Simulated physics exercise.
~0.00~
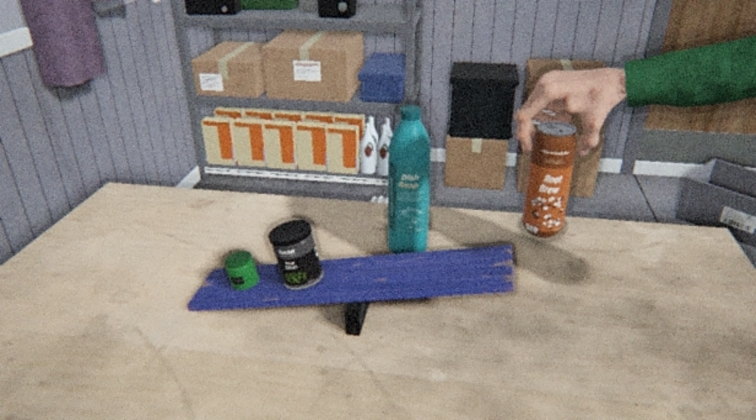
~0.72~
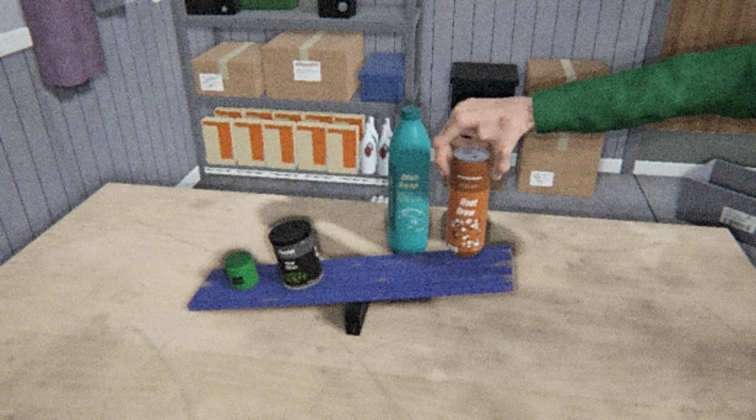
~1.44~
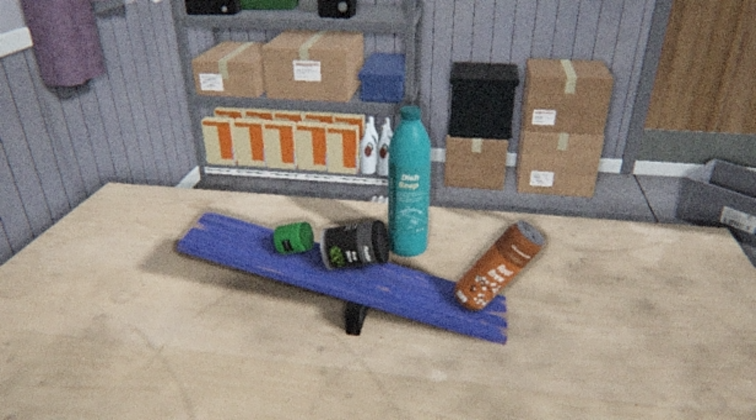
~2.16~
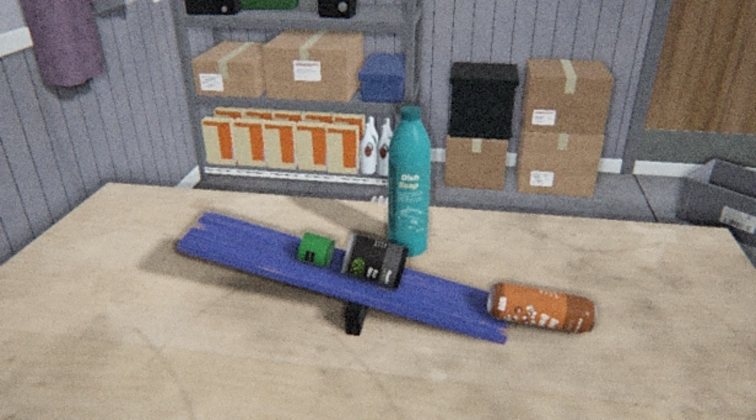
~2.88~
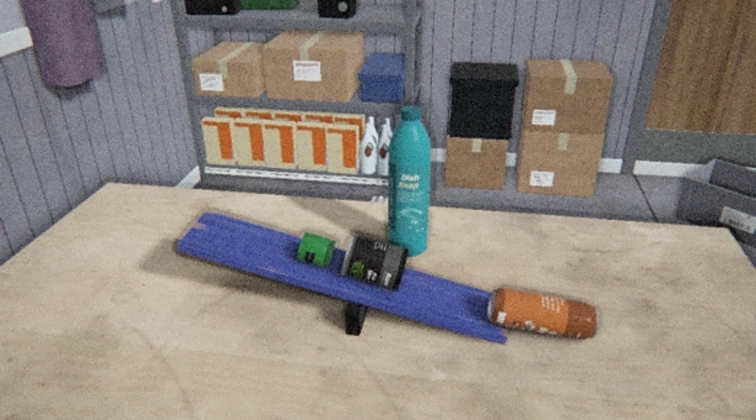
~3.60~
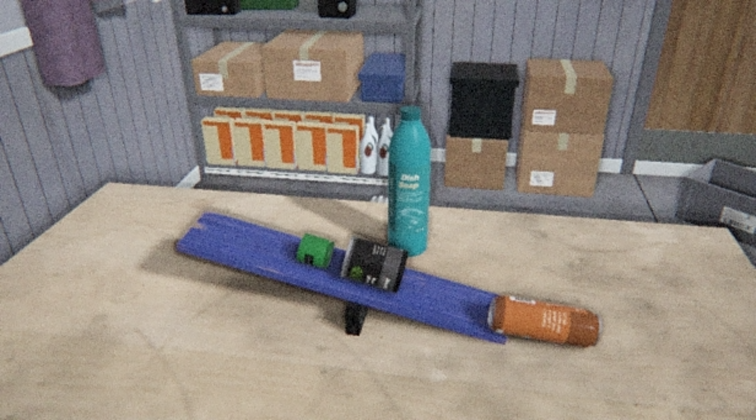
A hand sets an orange can on the see-saw, which tips right, toppling three containers.
